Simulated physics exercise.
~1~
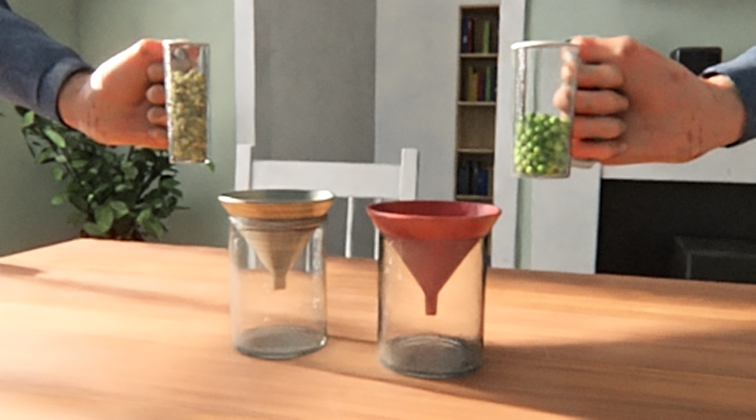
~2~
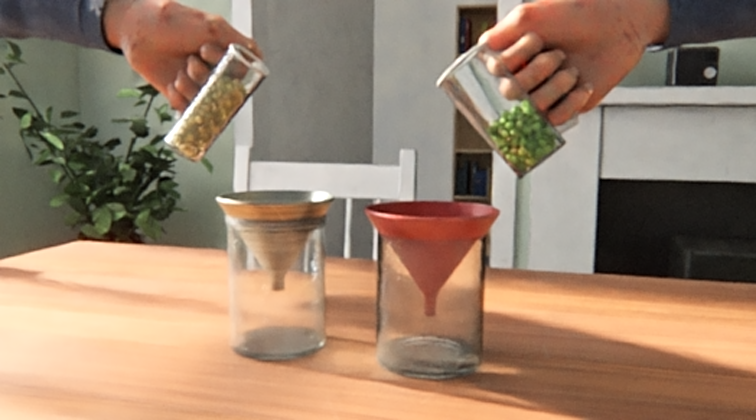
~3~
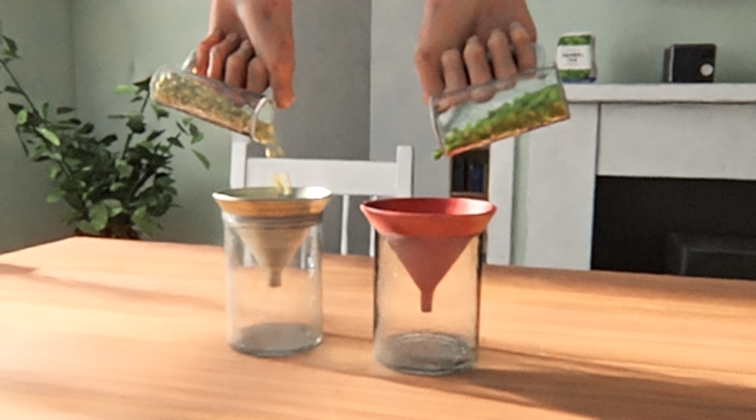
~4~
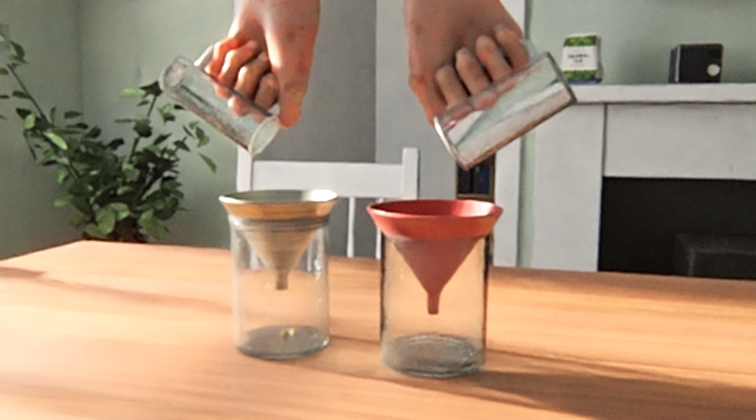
Two hands tipped small glasses over funnels set in clear jars, yellowish bits pouring from the left and green ones from the right, until both glasses were empty, yet only a few bits reached the left jar and none the right.
